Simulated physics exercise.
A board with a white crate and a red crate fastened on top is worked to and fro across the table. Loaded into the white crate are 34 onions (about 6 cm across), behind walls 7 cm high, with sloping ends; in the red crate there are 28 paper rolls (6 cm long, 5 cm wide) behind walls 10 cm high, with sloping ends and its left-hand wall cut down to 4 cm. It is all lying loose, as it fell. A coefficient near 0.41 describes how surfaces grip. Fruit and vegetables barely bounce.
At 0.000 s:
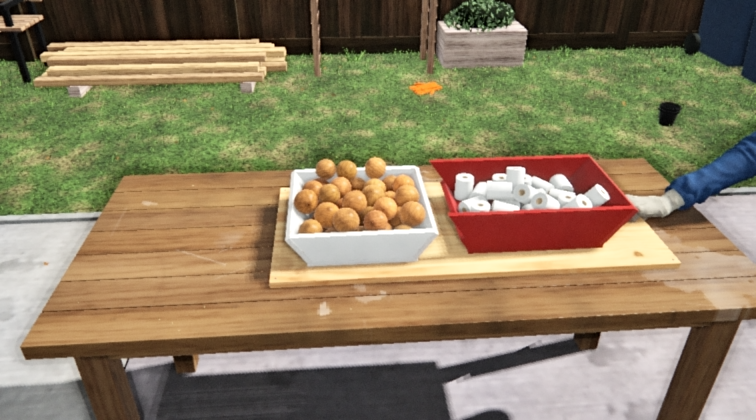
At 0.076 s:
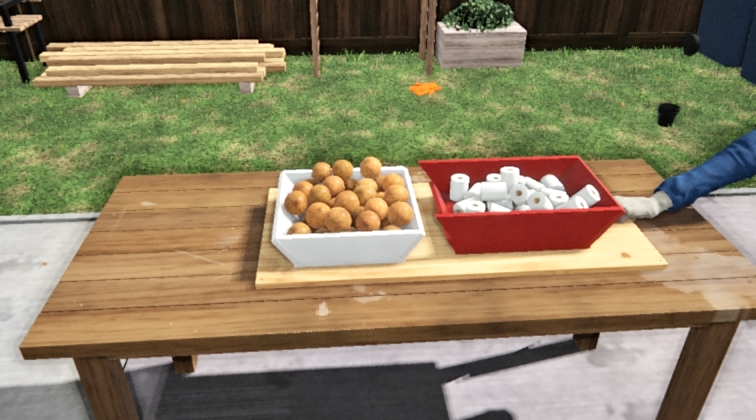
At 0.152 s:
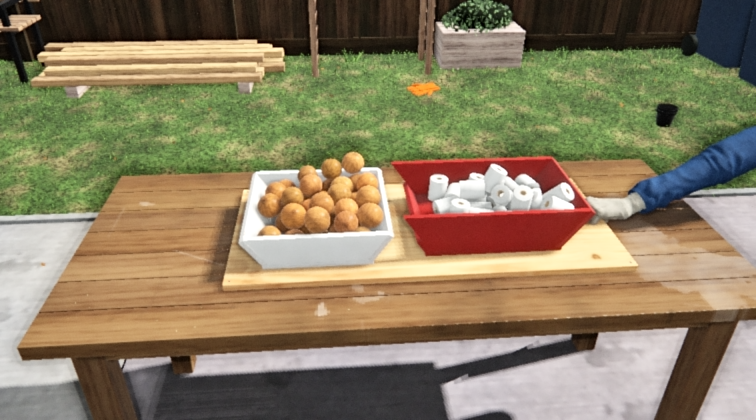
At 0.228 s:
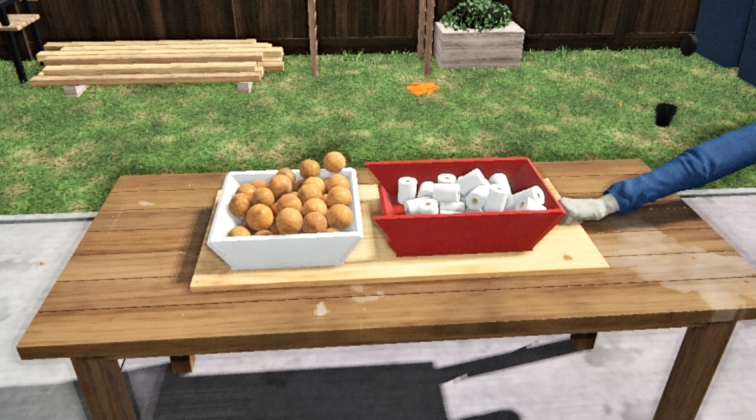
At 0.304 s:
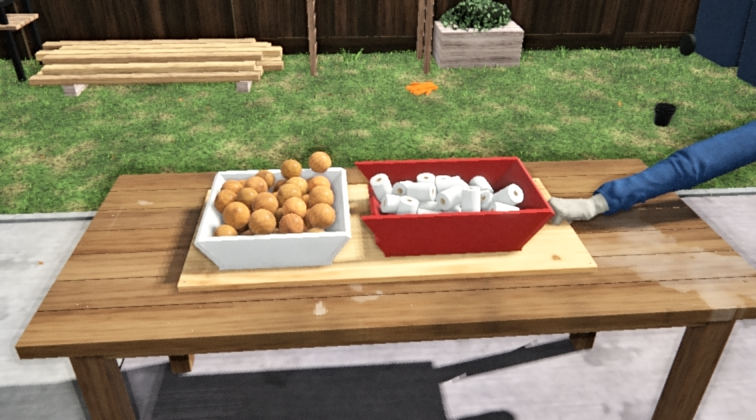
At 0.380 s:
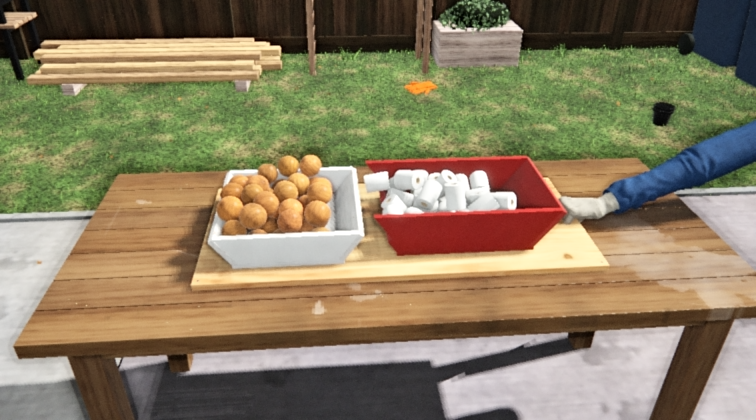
A wooden board carrying a white crate of round brown onions and a red crate of white paper rolls slides left across an outdoor table, pushed by a gloved hand at its right end. The contents shift inside the crates, and then the board moves back a little to the right.
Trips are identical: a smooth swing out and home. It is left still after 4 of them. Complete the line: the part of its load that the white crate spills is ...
More than one in six.
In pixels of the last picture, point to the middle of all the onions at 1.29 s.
(357, 212).
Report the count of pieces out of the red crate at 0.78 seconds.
Estimate for the red crate by then: Some 0 out.
After 0.78 s, the white crate is down by 5 of 34 and the red crate has all 28.
After 1.29 s, the white crate is down by 6 of 34 and the red crate has all 28.
After 1.99 s, the white crate is down by 10 of 34 and the red crate has all 28.
Final count (at 2.90 s), the white crate is down by 10 of 34 and the red crate is down by 1 of 28. Asked share, 10 of 34, 29 per cent.
